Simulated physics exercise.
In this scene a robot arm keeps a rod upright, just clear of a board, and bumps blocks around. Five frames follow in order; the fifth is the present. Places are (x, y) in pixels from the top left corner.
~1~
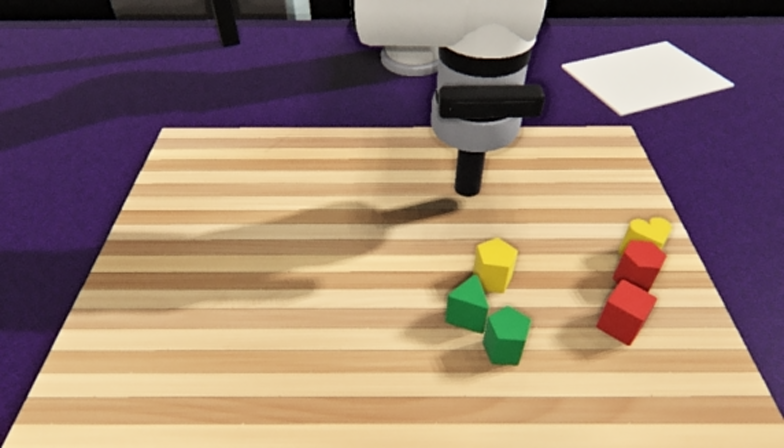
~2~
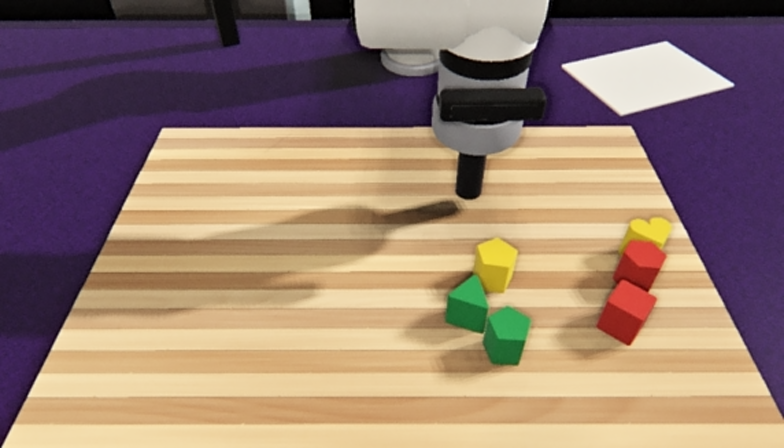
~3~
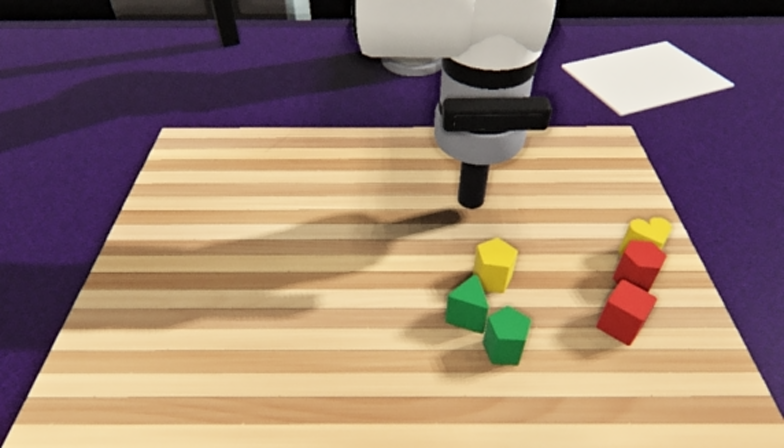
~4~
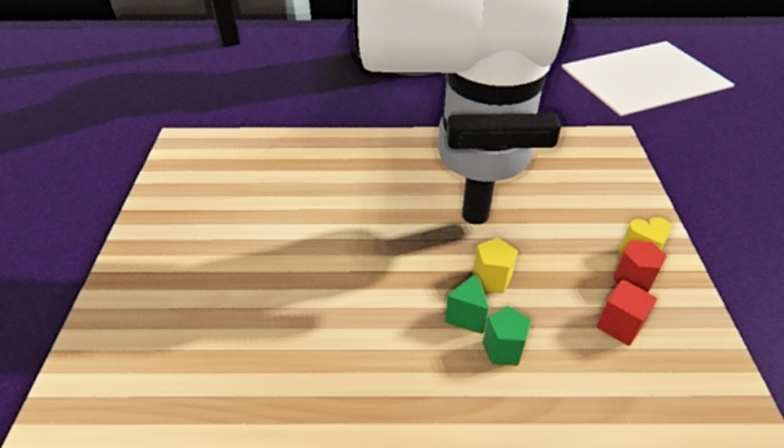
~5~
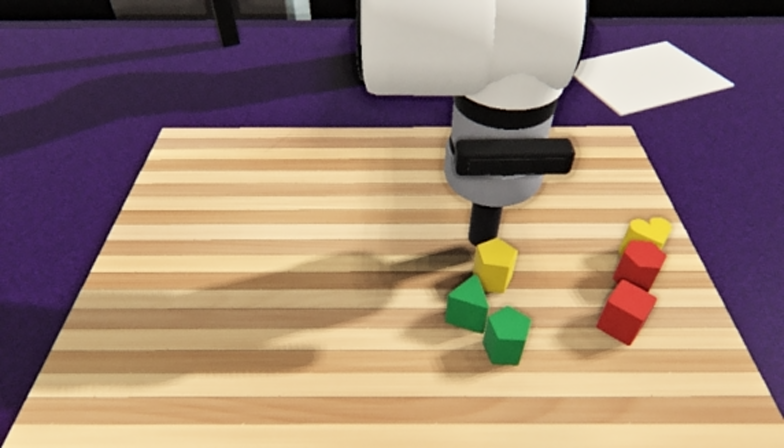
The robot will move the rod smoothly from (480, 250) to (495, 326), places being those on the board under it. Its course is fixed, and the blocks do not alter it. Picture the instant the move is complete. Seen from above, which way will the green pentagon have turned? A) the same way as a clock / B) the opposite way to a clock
My answer is option A.
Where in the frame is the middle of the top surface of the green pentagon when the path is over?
Its top middle is near (522, 360).
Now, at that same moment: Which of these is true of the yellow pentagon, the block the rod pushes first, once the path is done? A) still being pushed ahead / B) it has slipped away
A (still being pushed ahead)
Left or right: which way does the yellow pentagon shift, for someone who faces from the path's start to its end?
It heads left.
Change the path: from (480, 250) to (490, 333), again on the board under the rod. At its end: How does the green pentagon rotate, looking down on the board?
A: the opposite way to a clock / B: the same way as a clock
(B)
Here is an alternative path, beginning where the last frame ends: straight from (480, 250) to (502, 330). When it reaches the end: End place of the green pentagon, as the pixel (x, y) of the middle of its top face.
I think it will end close to (521, 365).
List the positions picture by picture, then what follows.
The first picture shows tip of the rod at (467, 189), middles of tops, green triangle at (471, 292), yellow pentagon at (497, 252), green pentagon at (510, 323).
The second picture shows rod at (468, 192), nothing pushed.
The third picture shows rod at (471, 200), nothing pushed.
The fourth picture shows rod at (475, 216), nothing pushed.
The fifth picture shows rod at (482, 238), green triangle at (471, 292), yellow pentagon at (497, 252), green pentagon at (510, 323).
On the path given first. Halfway along, rod at (489, 274); yellow pentagon at (506, 286).
At the end, rod at (498, 314); green triangle at (469, 295); yellow pentagon at (528, 324), turned 15° anticlockwise; green pentagon at (522, 360), turned 40° clockwise.
